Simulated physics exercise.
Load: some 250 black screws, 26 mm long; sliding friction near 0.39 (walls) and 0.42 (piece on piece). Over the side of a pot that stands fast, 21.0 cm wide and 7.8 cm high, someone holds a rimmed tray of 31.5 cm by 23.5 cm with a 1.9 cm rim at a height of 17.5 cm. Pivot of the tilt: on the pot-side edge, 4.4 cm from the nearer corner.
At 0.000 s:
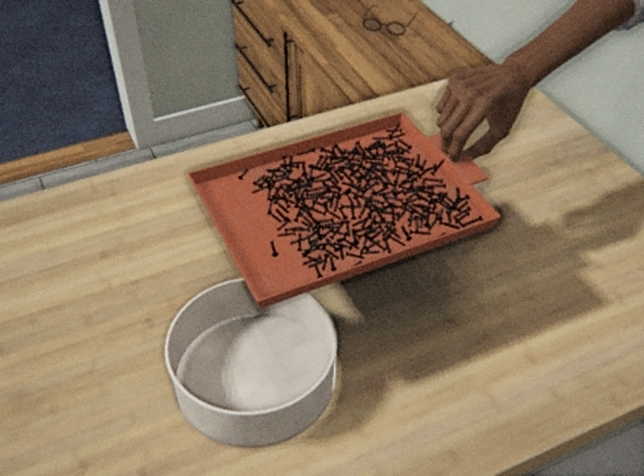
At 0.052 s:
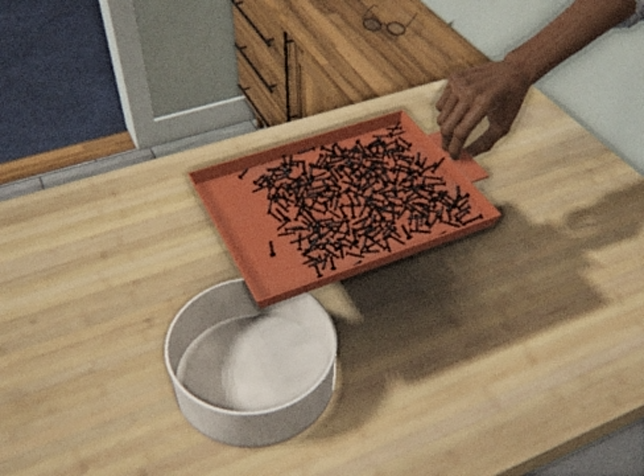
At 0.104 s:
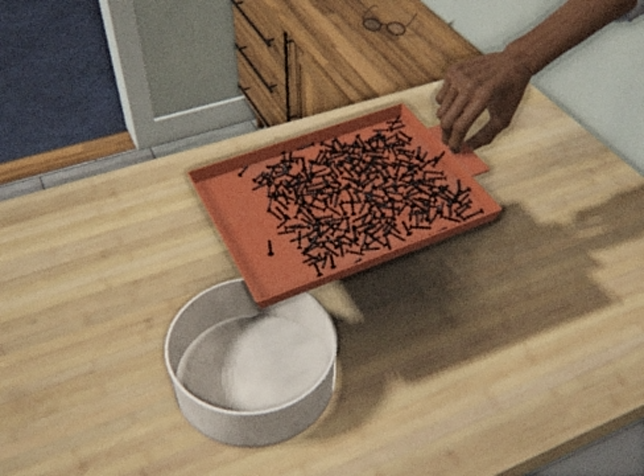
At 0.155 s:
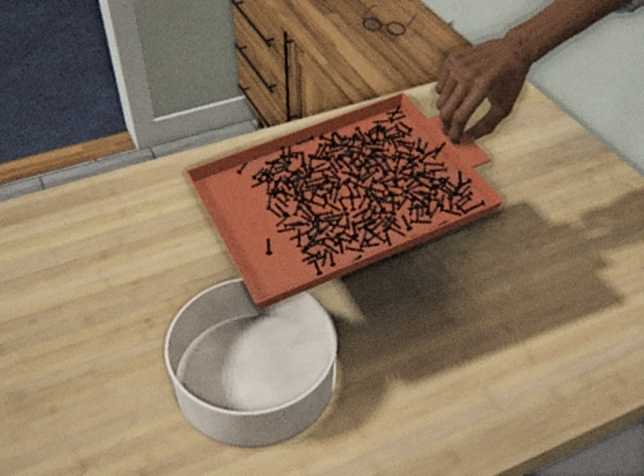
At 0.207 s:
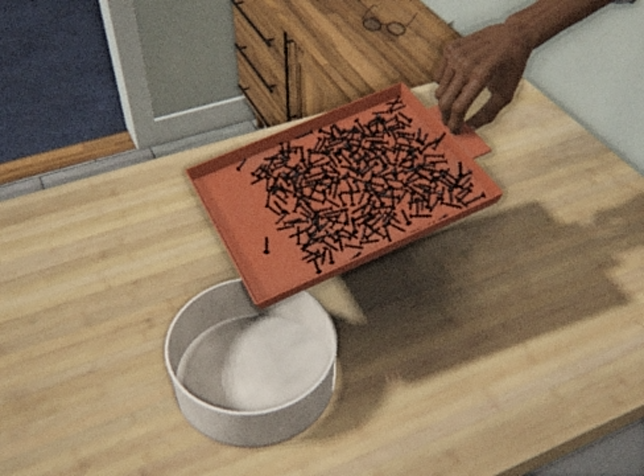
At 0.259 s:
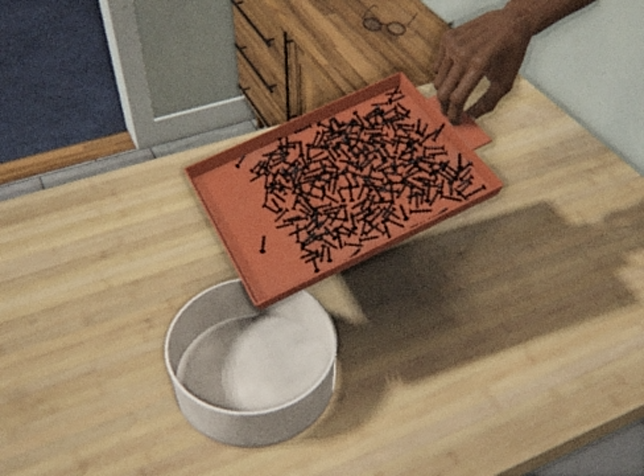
Above a pale pot on a wooden counter, a hand slightly tilts a red tray of black screws.
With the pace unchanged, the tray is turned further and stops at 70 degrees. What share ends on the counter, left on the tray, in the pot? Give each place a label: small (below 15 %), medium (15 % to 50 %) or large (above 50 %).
Shares by place: Counter small, left on the tray medium, pot large.
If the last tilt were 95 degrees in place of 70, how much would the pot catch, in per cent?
Around 90 per cent, then.
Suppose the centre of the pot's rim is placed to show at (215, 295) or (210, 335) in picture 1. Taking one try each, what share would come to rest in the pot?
Roughly 40 per cent, then 75 per cent.
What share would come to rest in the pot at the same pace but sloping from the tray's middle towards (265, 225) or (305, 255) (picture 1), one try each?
About 25 and 90 per cent.
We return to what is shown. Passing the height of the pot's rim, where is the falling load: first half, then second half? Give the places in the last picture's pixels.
Earlier half close to (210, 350), later half at (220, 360) in pixels.
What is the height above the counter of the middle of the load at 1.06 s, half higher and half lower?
Height: Around 20 cm.
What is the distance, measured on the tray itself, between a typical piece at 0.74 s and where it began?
8 cm.
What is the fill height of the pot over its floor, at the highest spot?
Measured height: Approx. 2.5 cm.
After 0.74 s, tilt 39 degrees; the tray holds 100 %, the pot 0 %.
After 1.06 s, tilt 58 degrees; the tray holds 80 %, the pot 5 %.
After 1.48 s, tilt 70 degrees; the tray holds 35 %, the pot 55 %.
In the end, at 2.4 s, counter 5 %, tray 25 %, pot 70 %.
